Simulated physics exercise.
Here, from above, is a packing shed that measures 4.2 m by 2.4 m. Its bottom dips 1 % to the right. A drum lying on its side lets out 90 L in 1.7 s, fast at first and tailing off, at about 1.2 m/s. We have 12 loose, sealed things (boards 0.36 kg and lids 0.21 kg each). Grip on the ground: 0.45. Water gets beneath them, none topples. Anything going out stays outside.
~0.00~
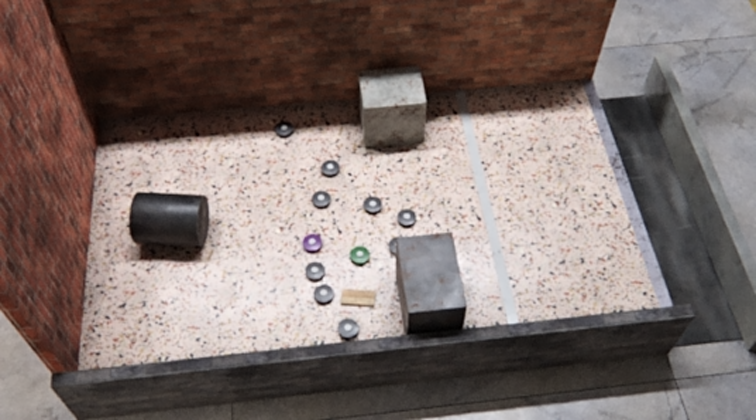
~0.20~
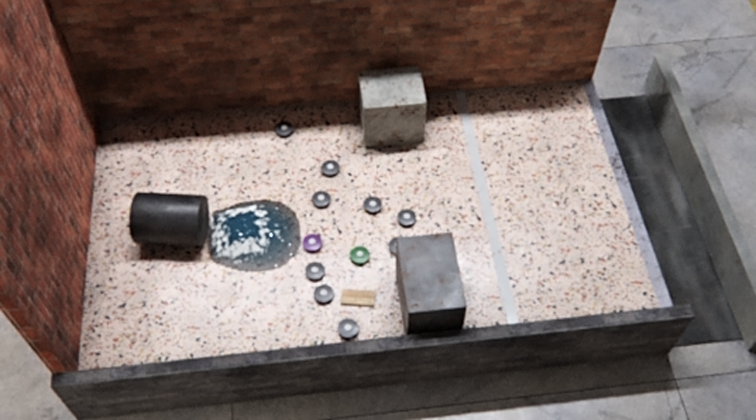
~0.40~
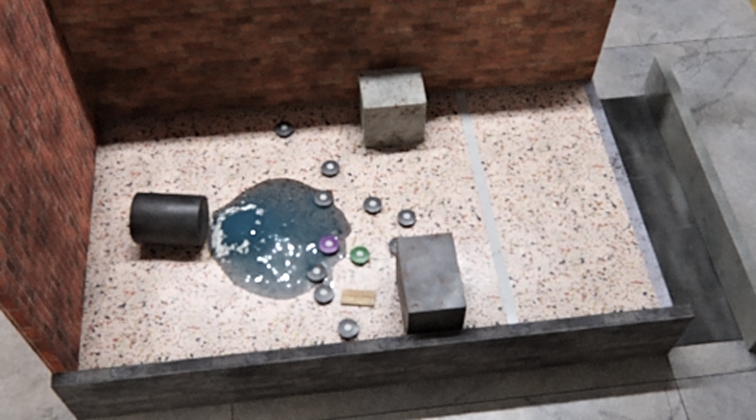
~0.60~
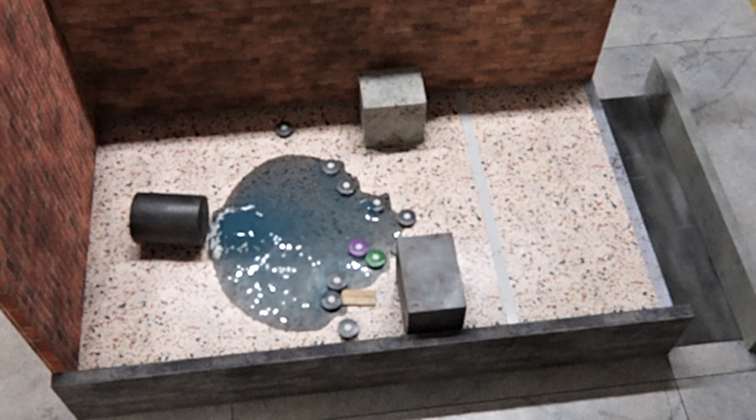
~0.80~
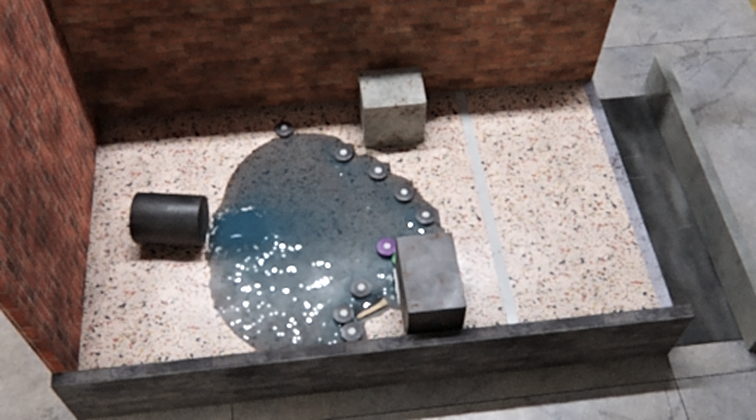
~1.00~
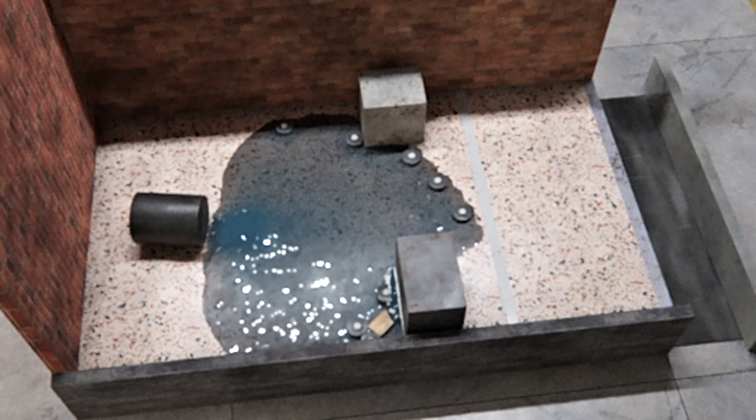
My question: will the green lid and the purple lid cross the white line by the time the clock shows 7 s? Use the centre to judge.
Green lid: Across. Purple lid: Across.
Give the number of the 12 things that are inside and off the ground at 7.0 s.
The count is 1.
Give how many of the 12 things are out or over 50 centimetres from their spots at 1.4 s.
By my reckoning, 8.
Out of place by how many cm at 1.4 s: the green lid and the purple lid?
By then roughly 100 cm and 120 cm, respectively.
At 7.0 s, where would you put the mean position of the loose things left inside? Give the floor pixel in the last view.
Centre of the remaining things: Roughly (392, 175).
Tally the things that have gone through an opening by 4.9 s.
Total: 5.
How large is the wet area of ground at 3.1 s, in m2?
Some 6.0 m2 of it.
After 1.4 s the green lid is near (492, 243), 1.0 m from its start, afloat; the purple lid is near (471, 233), 1.2 m from its start, afloat; 4 of 12 are over the mark; 8 afloat.
After 3.1 s the green lid has gone out; the purple lid has gone out; 6 of 12 are over the mark; 5 afloat.
After 4.9 s the green lid has gone out; the purple lid has gone out; 6 of 12 are over the mark; 3 afloat.
After 7.0 s the green lid has gone out; the purple lid has gone out; 6 of 12 are over the mark; 1 afloat.
